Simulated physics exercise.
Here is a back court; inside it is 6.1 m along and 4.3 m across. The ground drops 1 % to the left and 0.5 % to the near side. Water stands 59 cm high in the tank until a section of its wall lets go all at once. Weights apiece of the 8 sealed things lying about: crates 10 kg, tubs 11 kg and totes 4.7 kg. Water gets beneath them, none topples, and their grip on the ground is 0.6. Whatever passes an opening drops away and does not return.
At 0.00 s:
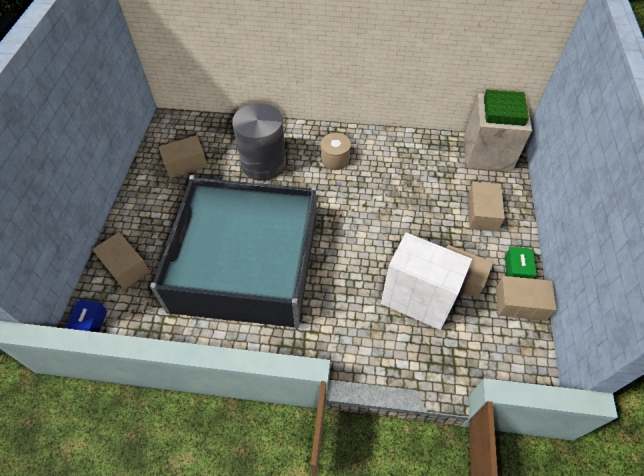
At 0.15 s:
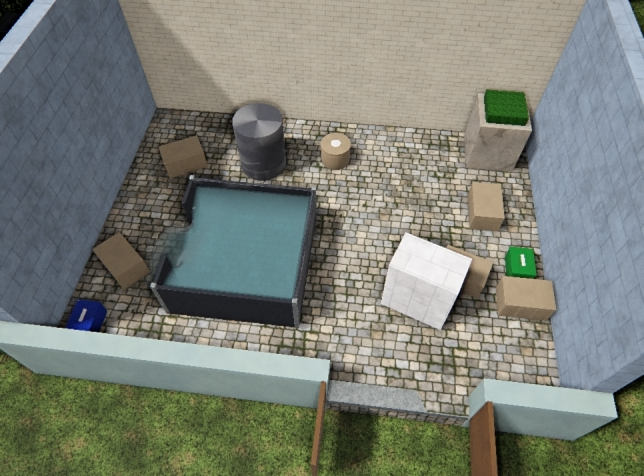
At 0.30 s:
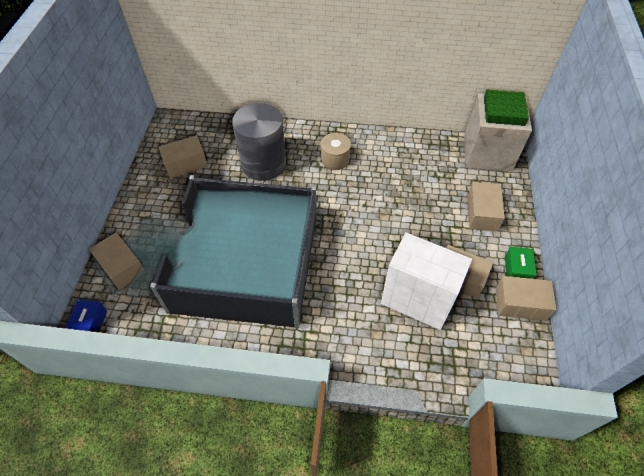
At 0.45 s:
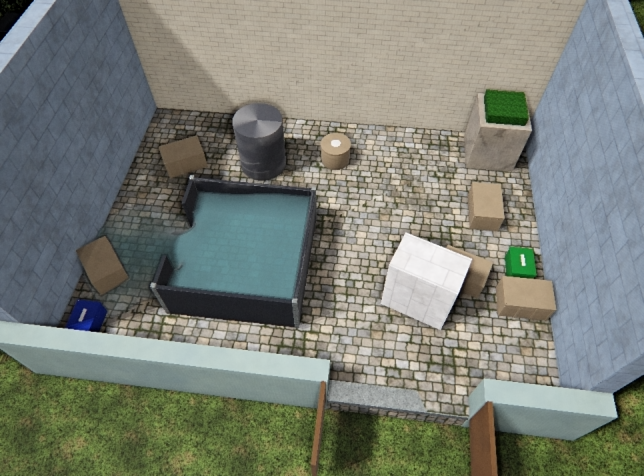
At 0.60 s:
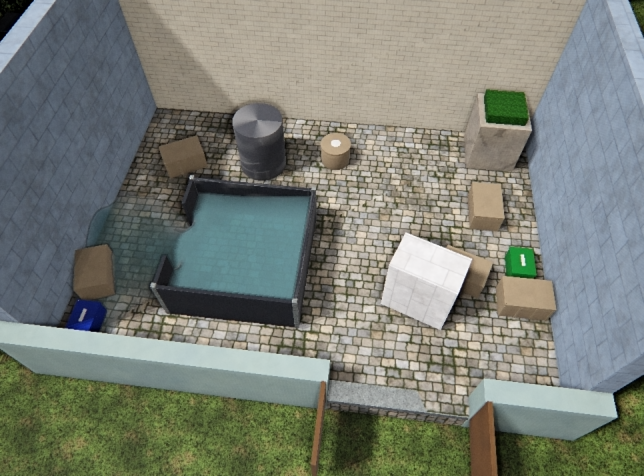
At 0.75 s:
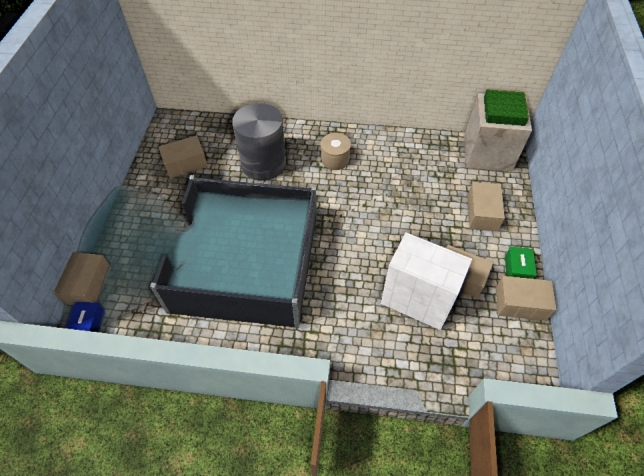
A large dark-walled pool spilling water through its open left side across a cobbled court, pushing a brown box toward the wall.
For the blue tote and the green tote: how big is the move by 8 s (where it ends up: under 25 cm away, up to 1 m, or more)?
The blue tote travels far, the green tote barely shifts.
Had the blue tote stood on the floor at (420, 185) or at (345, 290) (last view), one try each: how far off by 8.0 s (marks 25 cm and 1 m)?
In that order: It stays put; it holds its place.
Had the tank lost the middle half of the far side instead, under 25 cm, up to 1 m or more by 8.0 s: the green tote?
Then the green tote ends far away.
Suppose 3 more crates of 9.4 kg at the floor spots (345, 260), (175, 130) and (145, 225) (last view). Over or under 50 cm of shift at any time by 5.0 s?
In that order: Under, more, more.
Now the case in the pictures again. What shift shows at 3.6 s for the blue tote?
About 400 cm.
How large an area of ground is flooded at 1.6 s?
Roughly 7.0 m2.
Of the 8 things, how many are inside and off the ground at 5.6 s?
I count 3.
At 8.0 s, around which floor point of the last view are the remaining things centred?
Near (392, 253).
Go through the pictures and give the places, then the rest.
The blue tote at (83, 315), on the bottom; the green tote at (523, 261) rests on the ground; 2.4 m2 under water; 0 of 8 have shifted, in the first picture.
The blue tote at (83, 315) rests on the ground; the green tote at (523, 261) rests on the ground; water covers 2.8 m2; 0 of 8 have shifted, in the second picture.
The blue tote at (83, 315) rests on the ground; the green tote at (523, 261) rests on the ground; 3.3 m2 under water; 0 of 8 have shifted, in the third picture.
The blue tote at (83, 315) rests on the ground; the green tote at (523, 261) rests on the ground; water covers 4.0 m2; 1 of 8 have shifted, in the fourth picture.
The blue tote at (83, 315) rests on the ground; the green tote at (523, 261), on the bottom; water covers 4.5 m2; 1 of 8 have shifted, in the fifth picture.
The blue tote at (82, 317) rests on the ground; the green tote at (523, 261), on the bottom; 4.8 m2 under water; 1 of 8 have shifted, in the sixth picture.
After 1.6 s the blue tote is near (125, 320), 0.6 m from its start, afloat; the green tote is near (523, 261), 0.0 m from its start, aground; 0 of 8 are out; 2 afloat.
After 3.6 s the blue tote is near (429, 359), 4.2 m from its start, aground; the green tote is near (523, 261), 0.0 m from its start, aground; 0 of 8 are out; 1 afloat.
After 5.6 s the blue tote is near (554, 364), 5.5 m from its start, afloat; the green tote is near (523, 260), 0.0 m from its start, aground; 0 of 8 are out; 3 afloat.
After 8.0 s the blue tote is near (518, 313), 5.2 m from its start, afloat; the green tote is near (523, 256), 0.1 m from its start, aground; 0 of 8 are out; 5 afloat.
